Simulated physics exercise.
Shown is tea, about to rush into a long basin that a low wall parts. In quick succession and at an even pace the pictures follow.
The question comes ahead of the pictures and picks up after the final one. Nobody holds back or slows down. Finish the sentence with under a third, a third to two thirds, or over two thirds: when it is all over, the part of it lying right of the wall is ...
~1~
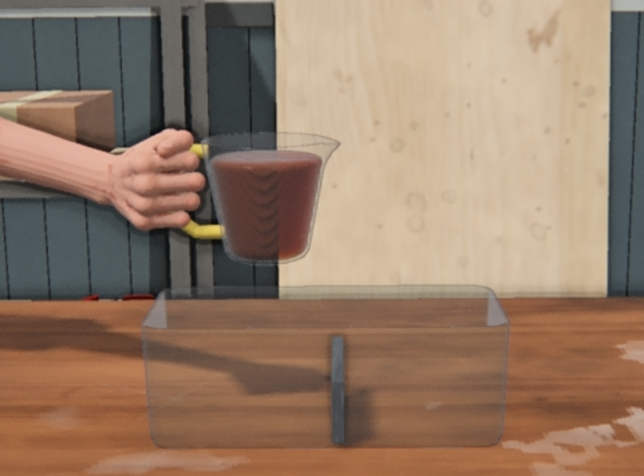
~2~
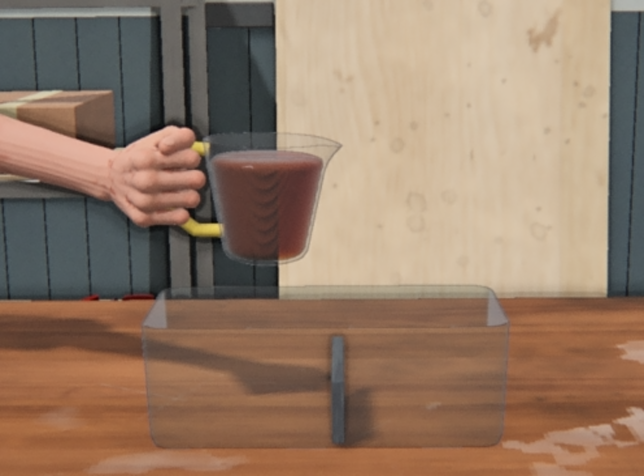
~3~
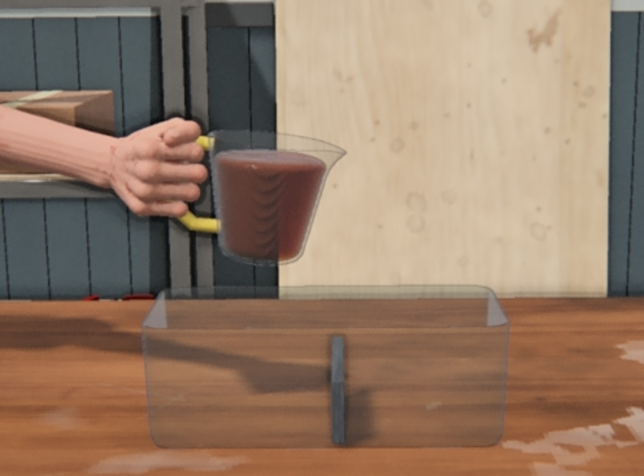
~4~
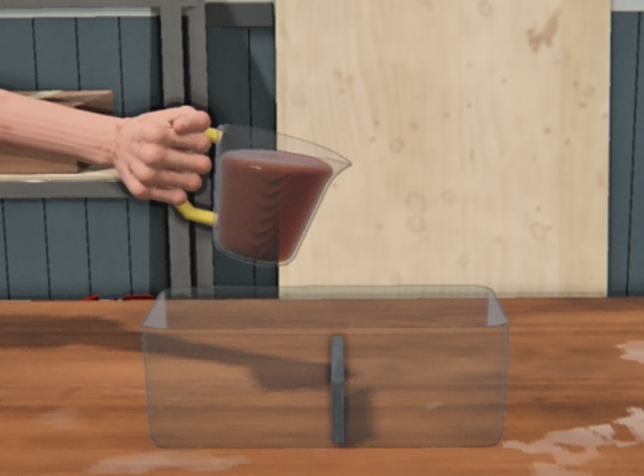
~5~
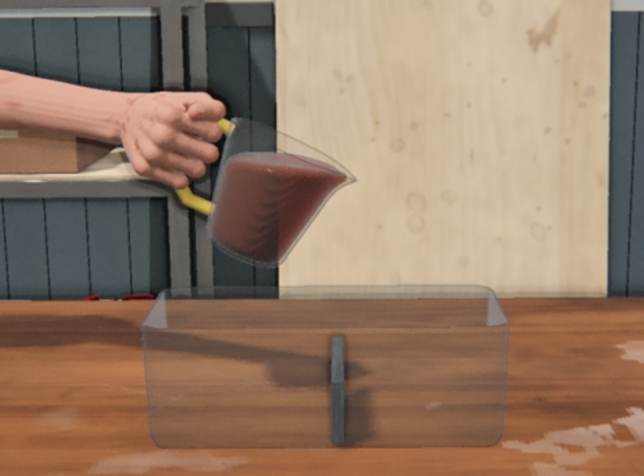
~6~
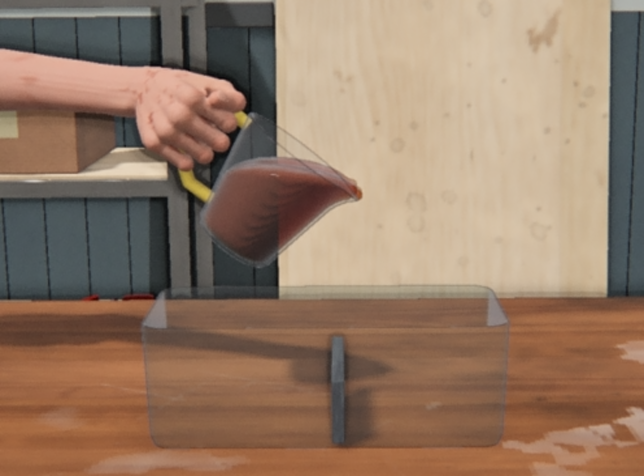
... over two thirds.
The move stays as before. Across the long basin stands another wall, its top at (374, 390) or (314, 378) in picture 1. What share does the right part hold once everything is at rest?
45 per cent, then 90 per cent, roughly.
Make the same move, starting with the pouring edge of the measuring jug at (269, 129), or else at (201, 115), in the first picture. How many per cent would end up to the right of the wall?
20 %, then 5 %.
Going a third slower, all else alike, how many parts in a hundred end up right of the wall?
Roughly 90 percent.
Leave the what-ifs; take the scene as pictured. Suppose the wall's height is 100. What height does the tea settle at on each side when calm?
Left side 10 percent, right side 40 percent.
A moment on, the measuring jug is tipped right over and 31 per cent is still to pour, 0 is left of the wall and 51 right of it.
Next, the measuring jug is tipped right over and 1 per cent is still to pour, 13 is left of the wall and 81 right of it.
Then the measuring jug is tipped right over and 0 per cent is still to pour, 15 is left of the wall and 82 right of it.
Later the measuring jug is tipped right over and 0 per cent is still to pour, 15 is left of the wall and 82 right of it.
At rest 15 per cent lies left of the wall, 82 right of it and 3 outside.
